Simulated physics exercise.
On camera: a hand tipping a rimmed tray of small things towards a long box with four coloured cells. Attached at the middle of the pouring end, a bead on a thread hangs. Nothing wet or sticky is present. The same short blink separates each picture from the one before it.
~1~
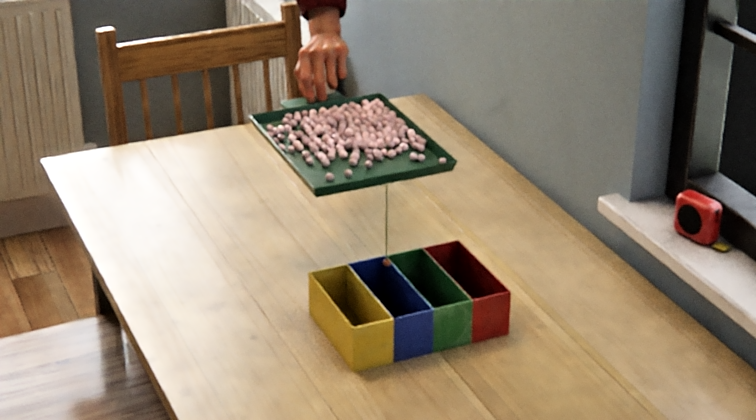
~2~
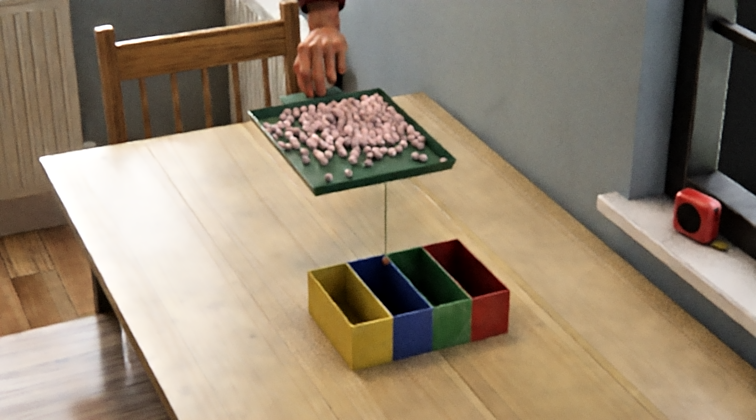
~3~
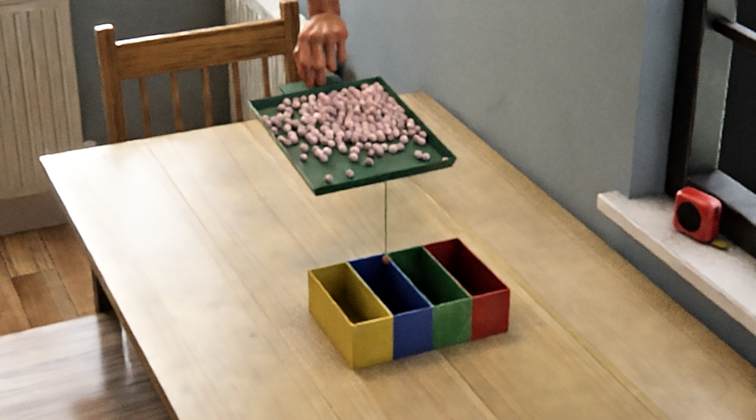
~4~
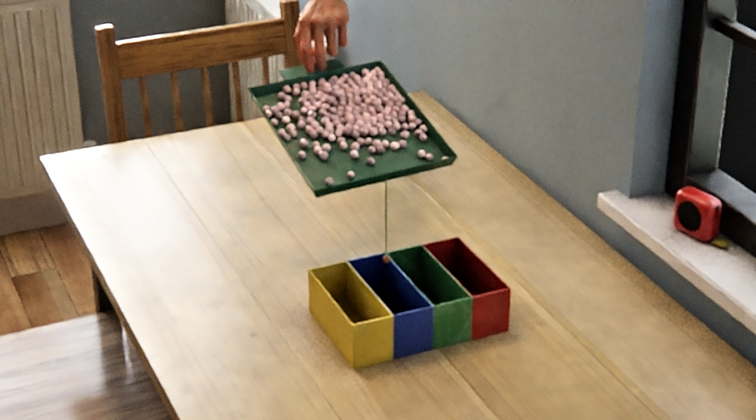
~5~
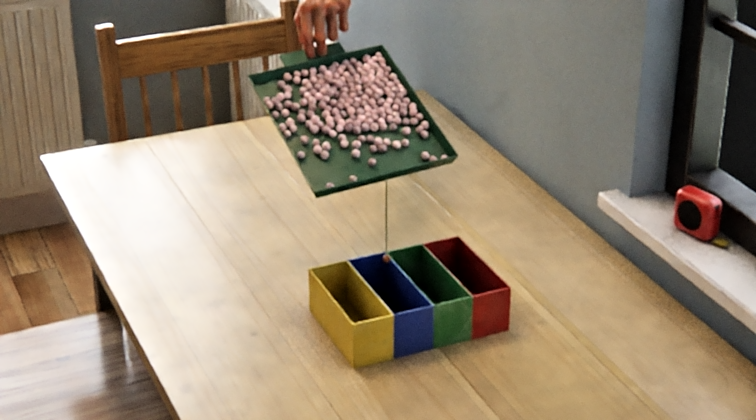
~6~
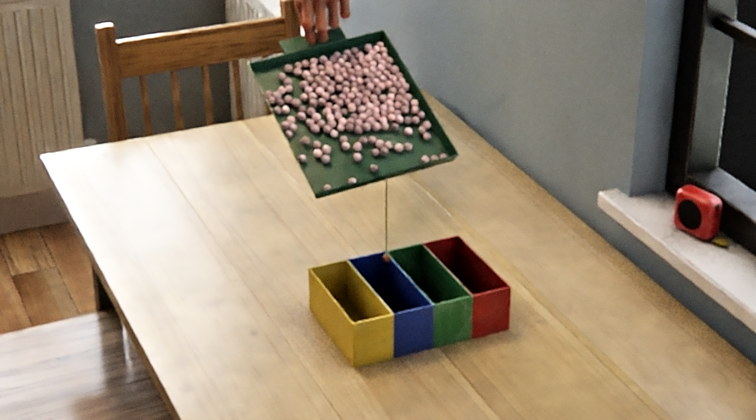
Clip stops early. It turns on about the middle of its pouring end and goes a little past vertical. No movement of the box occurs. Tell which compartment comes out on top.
It is yellow that comes out on top.
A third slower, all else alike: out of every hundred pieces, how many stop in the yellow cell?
Close to 40 per cent.
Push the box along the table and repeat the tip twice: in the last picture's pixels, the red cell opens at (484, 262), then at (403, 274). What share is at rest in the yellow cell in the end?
You'd end up with around 20 per cent and then around 10 per cent.
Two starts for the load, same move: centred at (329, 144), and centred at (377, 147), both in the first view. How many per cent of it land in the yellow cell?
Some 30 and then some 40 per cent.
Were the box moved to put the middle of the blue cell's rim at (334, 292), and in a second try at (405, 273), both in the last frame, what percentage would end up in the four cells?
Around 80 then around 40 per cent.
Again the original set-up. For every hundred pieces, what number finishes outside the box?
Close to 40 per cent.
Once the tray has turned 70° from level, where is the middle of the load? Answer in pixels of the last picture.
Close to (362, 259).
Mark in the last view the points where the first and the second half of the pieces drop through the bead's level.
The first part passes (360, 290); everything after passes (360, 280).
Soon, tray tipped steeply; about a third on the tray; a small part in the yellow cell; a small part in the green cell; a small part in the blue cell; about half falling or outside the box.
A while on, tray tipped past a quarter turn; about a third in the yellow cell; about a quarter in the blue cell; a small part in the green cell; a stray few in the red cell; about a third falling or outside the box.
Towards the end, tray tipped past a quarter turn; about a third in the yellow cell; about a quarter in the blue cell; a small part in the green cell; a stray few in the red cell; about a third falling or outside the box.
Finally, tray tipped past a quarter turn; about a third in the yellow cell; about a quarter in the blue cell; a small part in the green cell; a stray few in the red cell; about a third outside the box.
